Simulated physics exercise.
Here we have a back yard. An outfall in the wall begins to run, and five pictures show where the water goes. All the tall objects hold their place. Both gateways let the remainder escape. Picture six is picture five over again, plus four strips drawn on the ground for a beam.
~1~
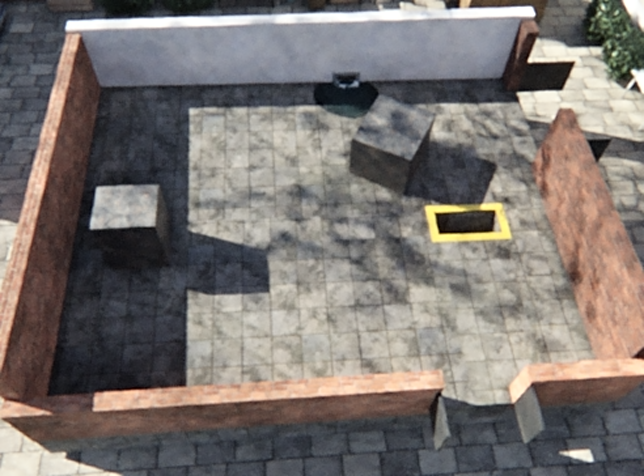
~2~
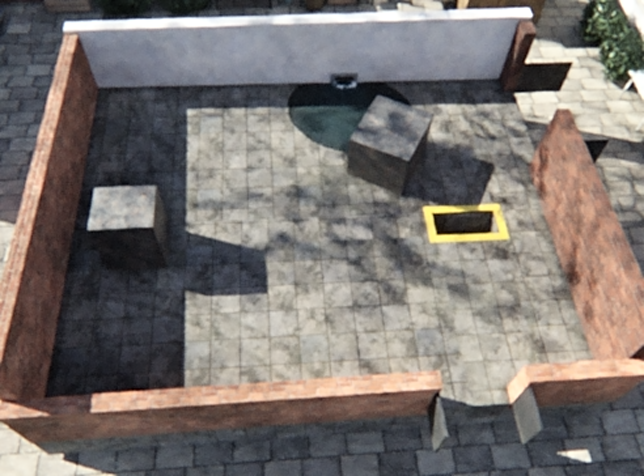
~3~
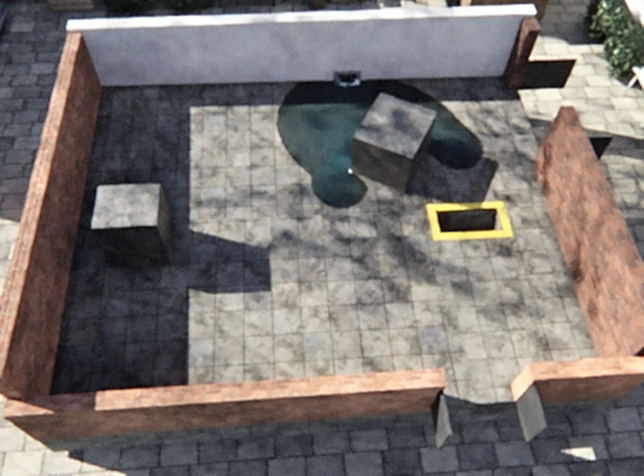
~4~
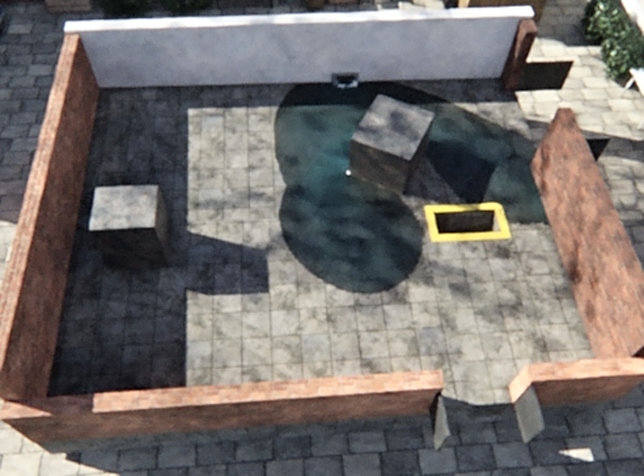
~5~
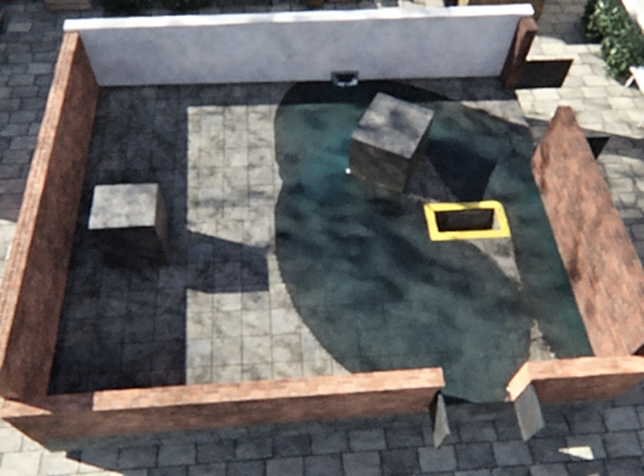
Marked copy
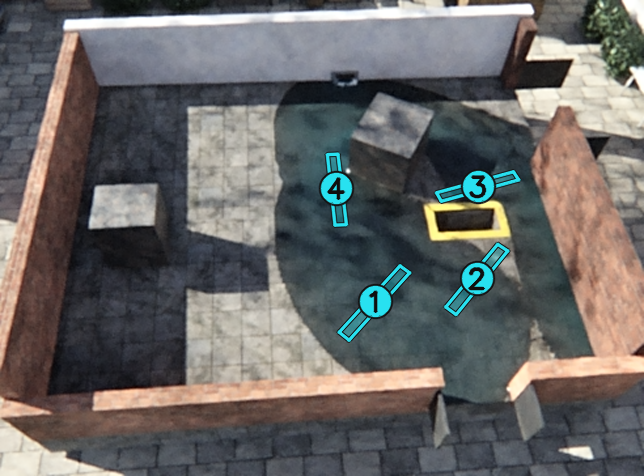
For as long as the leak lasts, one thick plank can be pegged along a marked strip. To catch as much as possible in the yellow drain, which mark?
Go for 2.
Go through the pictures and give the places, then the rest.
Outfall at (346, 78); yellow drain at (468, 222); open gate at (470, 390); open gate at (518, 127); water covers 2 % of the ground and shows as far out as (349, 110); yellow drain still dry.
Water covers 7 % of the ground and shows as far out as (327, 146); yellow drain still dry.
Water covers 13 % of the ground and shows as far out as (469, 163); yellow drain still dry.
Water covers 25 % of the ground and shows as far out as (355, 287); yellow drain still dry.
Water covers 43 % of the ground and shows as far out as (567, 328); yellow drain taking water.
On the marked copy, 1 from (344, 336) to (404, 269); 2 from (450, 310) to (502, 247); 3 from (438, 196) to (516, 175); 4 from (340, 224) to (332, 154).
Choosing 1, about 7 % of the stream runs into the yellow drain, about 92 % out by the gates.
Choosing 2, about 11 % of the stream runs into the yellow drain, about 87 % out by the gates.
Choosing 3, about 5 % of the stream runs into the yellow drain, about 93 % out by the gates.
Choosing 4, about 7 % of the stream runs into the yellow drain, about 92 % out by the gates.
